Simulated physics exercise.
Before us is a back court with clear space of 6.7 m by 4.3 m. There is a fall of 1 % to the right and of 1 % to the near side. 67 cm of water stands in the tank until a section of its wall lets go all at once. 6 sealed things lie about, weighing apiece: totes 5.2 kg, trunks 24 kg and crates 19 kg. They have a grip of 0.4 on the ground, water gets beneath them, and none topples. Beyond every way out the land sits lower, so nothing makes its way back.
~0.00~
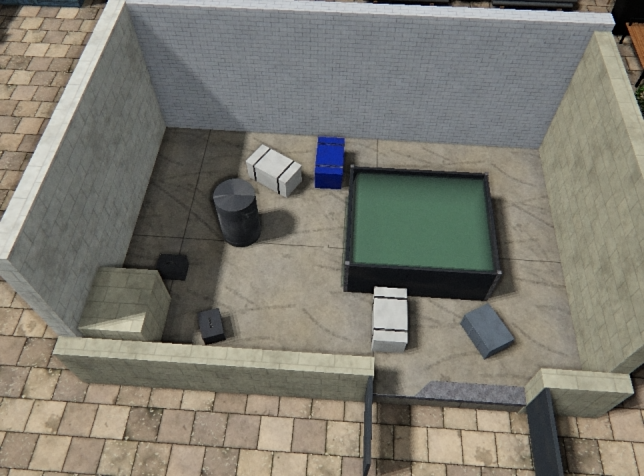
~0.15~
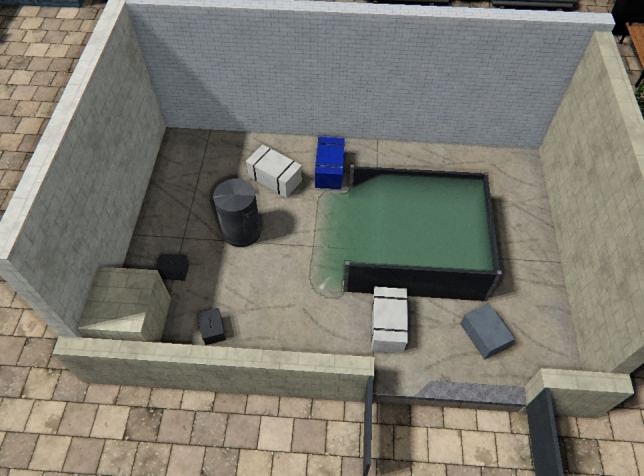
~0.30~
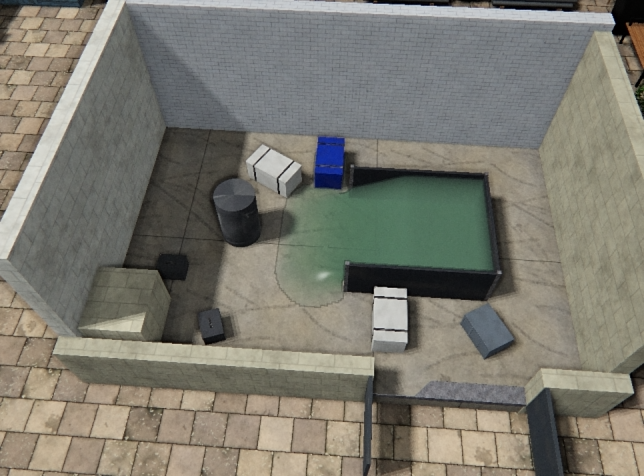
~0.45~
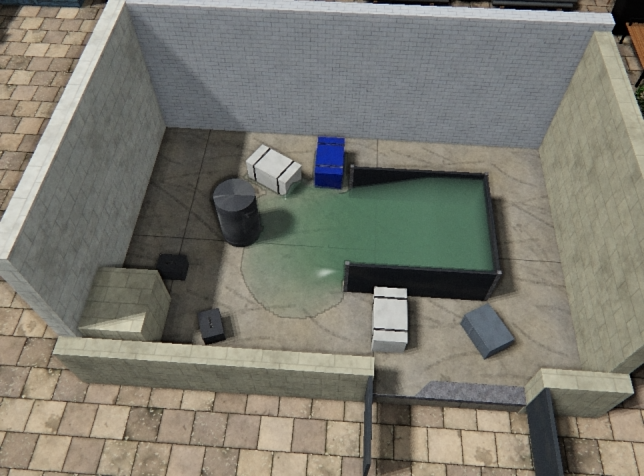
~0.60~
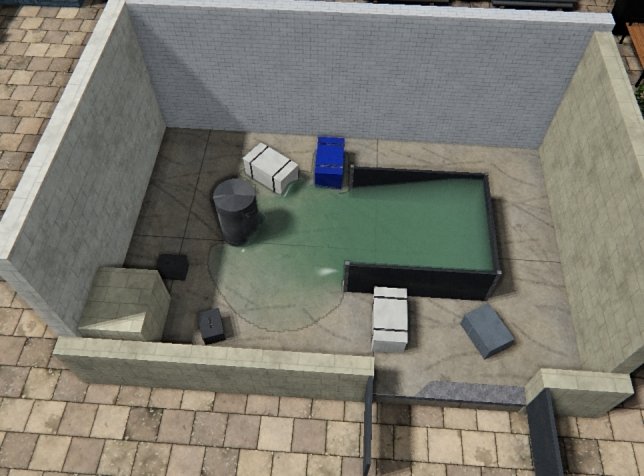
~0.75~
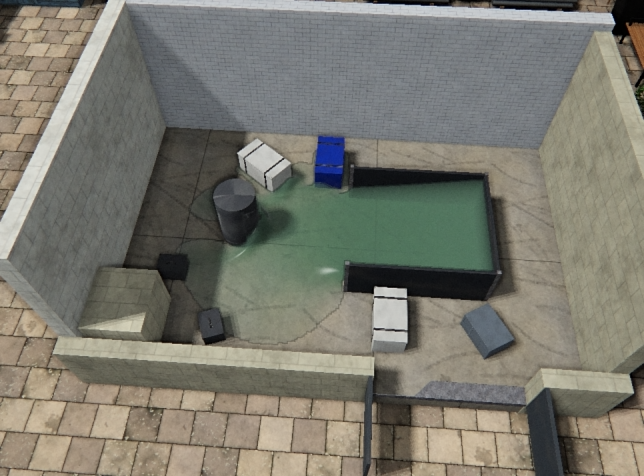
Green water pours from the open left side of a dark tank and spreads across the courtyard.
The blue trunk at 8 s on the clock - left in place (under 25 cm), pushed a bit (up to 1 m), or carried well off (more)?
Carried well off.
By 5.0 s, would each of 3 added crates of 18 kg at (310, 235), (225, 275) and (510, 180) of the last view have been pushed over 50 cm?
Beyond it, beyond it, within it.
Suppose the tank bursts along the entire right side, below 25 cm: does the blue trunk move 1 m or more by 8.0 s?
I'd expect the blue trunk to have ended up far off.
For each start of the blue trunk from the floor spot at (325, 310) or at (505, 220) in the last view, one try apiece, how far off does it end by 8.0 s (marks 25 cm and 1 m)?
Spot one - it is swept away; spot two - it barely budges.
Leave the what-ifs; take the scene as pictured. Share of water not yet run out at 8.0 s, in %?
I'd say some 94 percent hasn't gone yet.
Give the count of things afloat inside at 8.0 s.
At that moment it comes to 6.
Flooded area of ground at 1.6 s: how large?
About 15 m2 is covered.
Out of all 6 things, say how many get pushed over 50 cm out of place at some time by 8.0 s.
Answer: 6.
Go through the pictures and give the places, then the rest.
The first frame shows the blue trunk at (330, 155), on the bottom; 3.4 m2 under water; 0 of 6 have shifted.
The second frame shows the blue trunk at (330, 155), on the bottom; 4.4 m2 under water; 0 of 6 have shifted.
The third frame shows the blue trunk at (330, 155) rests on the ground; 5.5 m2 under water; 0 of 6 have shifted.
The fourth frame shows the blue trunk at (330, 155), on the bottom; 6.7 m2 under water; 0 of 6 have shifted.
The fifth frame shows the blue trunk at (330, 155), on the bottom; 7.8 m2 under water; 1 of 6 have shifted.
The sixth frame shows the blue trunk at (330, 154) rests on the ground; 9.1 m2 under water; 1 of 6 have shifted.
After 1.6 s the blue trunk is near (331, 148), 0.2 m from its start, aground; 0 of 6 are out; 2 afloat.
After 3.6 s the blue trunk is near (333, 148), 0.2 m from its start, aground; 0 of 6 are out; 3 afloat.
After 5.6 s the blue trunk is near (426, 168), 1.6 m from its start, aground; 0 of 6 are out; 3 afloat.
After 8.0 s the blue trunk is near (526, 194), 3.2 m from its start, afloat; 0 of 6 are out; 6 afloat.
